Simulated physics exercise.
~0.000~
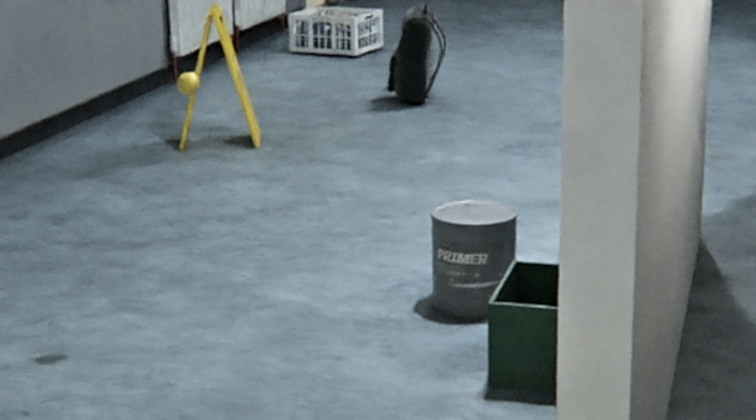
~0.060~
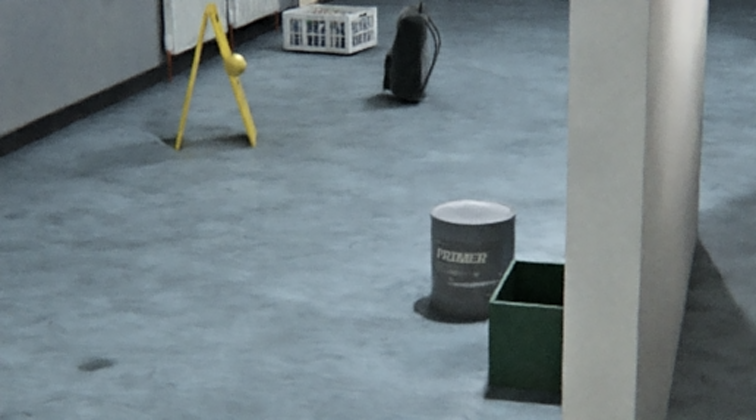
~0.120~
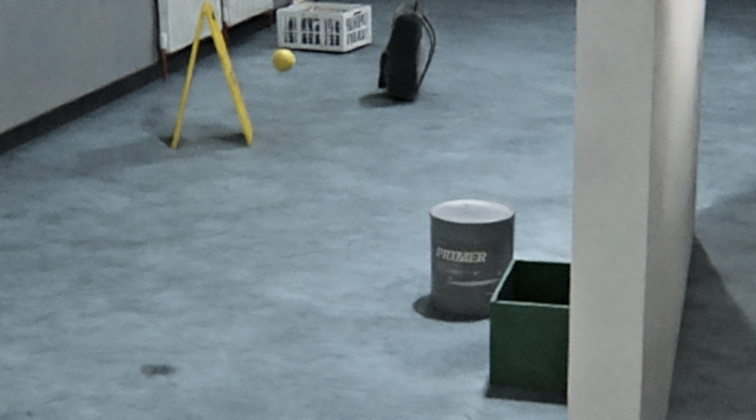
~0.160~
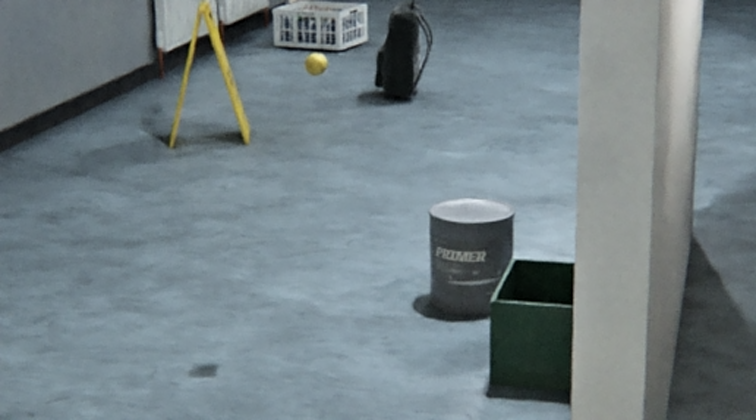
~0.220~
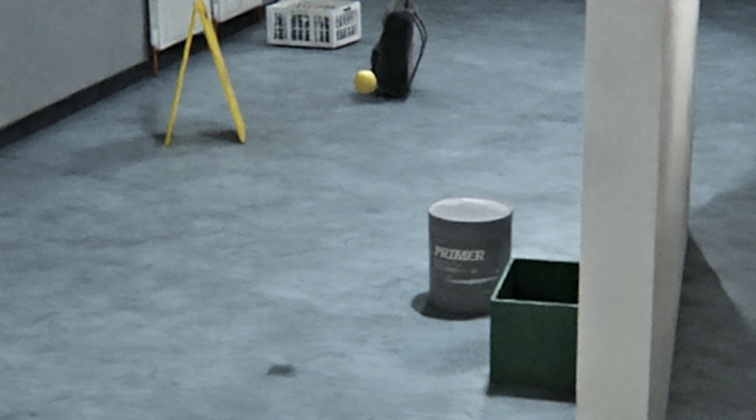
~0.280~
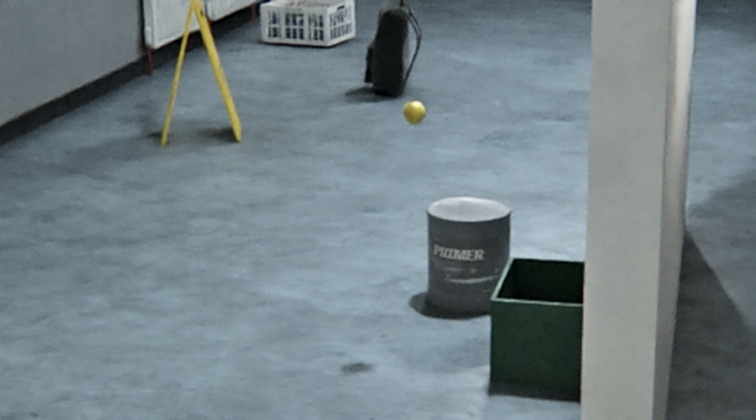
A room with a blue-grey floor is seen from above at an angle, with a pale pillar standing at the right. A grey pail marked PRIMER sits beside an open green box near the pillar, while a yellow folding stand, a white crate and a dark bag are farther back. A yellow lemon flies rightward from the stand, rising slightly then dropping past the bag, as the view shifts slightly.
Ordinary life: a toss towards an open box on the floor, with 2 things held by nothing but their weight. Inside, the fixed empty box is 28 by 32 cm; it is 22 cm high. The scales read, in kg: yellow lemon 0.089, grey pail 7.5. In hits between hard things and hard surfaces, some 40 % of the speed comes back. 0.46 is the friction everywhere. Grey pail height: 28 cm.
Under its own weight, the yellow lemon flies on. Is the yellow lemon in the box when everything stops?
Yes, it rests within the box.
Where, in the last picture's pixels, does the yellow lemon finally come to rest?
Somewhere around (536, 331).
After 0.48 s, lemon inside the box; yellow lemon near (576, 306).
After 0.68 s, lemon inside the box; yellow lemon near (573, 291).
After 0.88 s, lemon inside the box; yellow lemon near (535, 322).
In the end (2.3 s), lemon inside the box; grey pail under 10 cm from the start. At the end, from the last picture's camera, yellow lemon near (536, 332).
